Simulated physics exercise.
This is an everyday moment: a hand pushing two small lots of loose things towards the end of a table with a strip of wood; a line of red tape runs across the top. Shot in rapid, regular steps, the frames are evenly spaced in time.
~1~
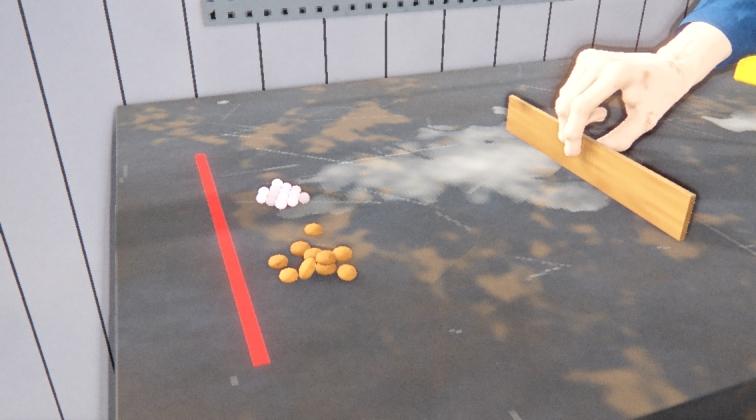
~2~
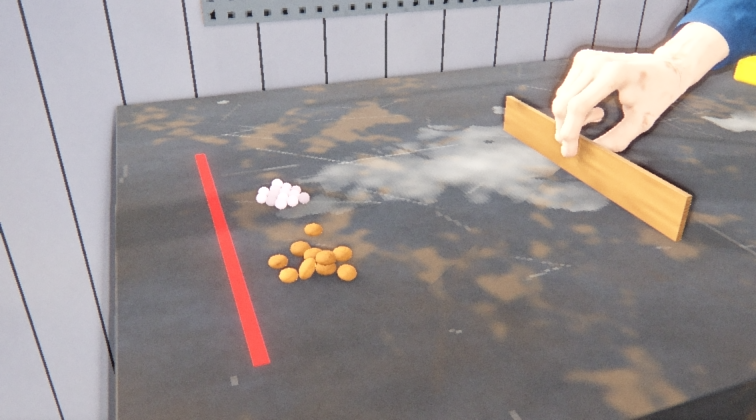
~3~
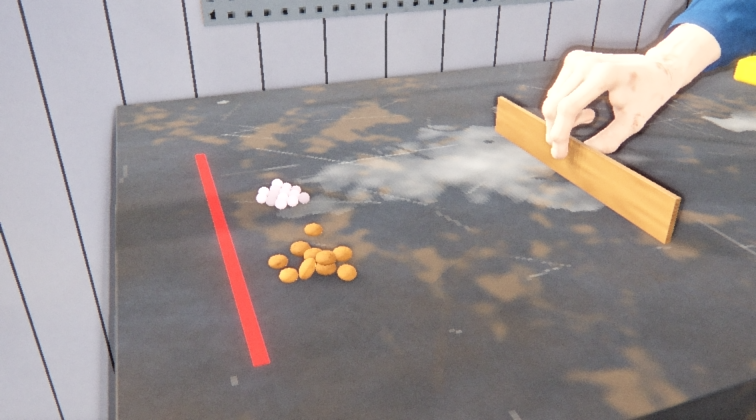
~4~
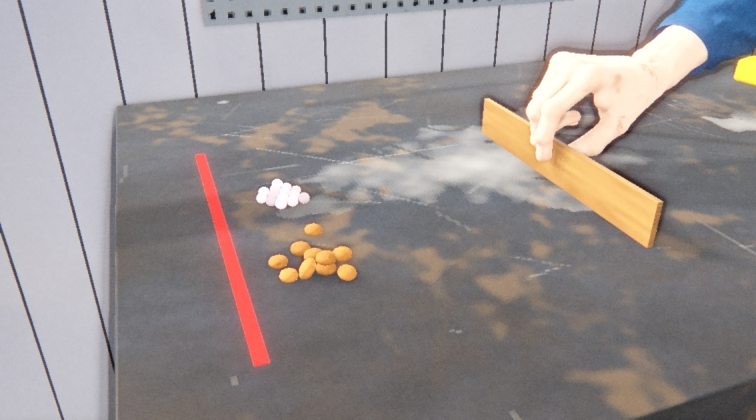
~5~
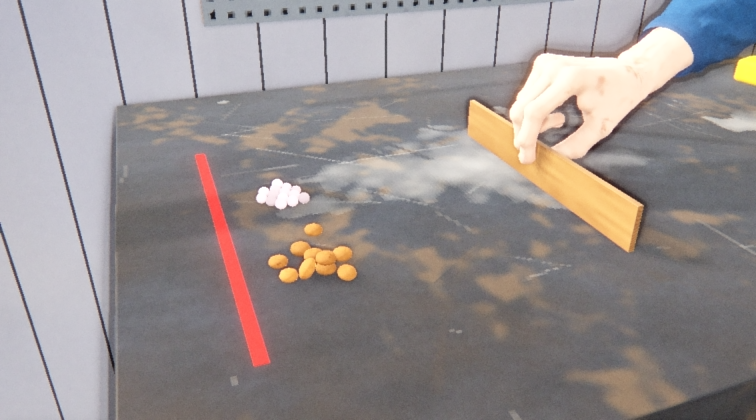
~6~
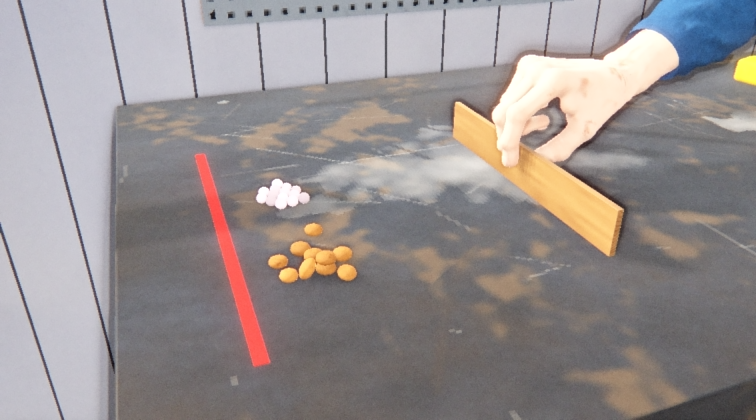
The video shows a hand holding a strip of wood upright on a dark, worn tabletop and sliding it slowly left, while a pile of brown pieces and a cluster of pale beads lie still beside a line of red tape.
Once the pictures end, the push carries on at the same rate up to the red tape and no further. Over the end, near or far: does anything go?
Nearer handful, no; farther handful, yes.
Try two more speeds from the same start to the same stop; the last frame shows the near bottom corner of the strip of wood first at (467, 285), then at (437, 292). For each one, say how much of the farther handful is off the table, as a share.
That works out to 100 % the first time and 100 % the other time.
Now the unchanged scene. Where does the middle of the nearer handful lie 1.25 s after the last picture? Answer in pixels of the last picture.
It should be centred around (201, 286).
Then, 0.47 s later than the last frame, strip of wood still moving, near (375, 168); nearer handful all on the table, its front near (278, 261); farther handful all on the table, its front near (262, 198).
Then, 0.97 s later than the last frame, strip of wood stopped at the red tape; nearer handful all on the table, its front near (172, 297); farther handful all on the table, its front near (163, 222).
Then, 1.25 s later than the last frame, strip of wood stopped at the red tape; nearer handful all on the table, its front near (166, 297); farther handful the larger part over the edge.
When it is over, strip of wood stopped at the red tape; nearer handful all on the table, its front near (166, 297); farther handful every one over the edge.
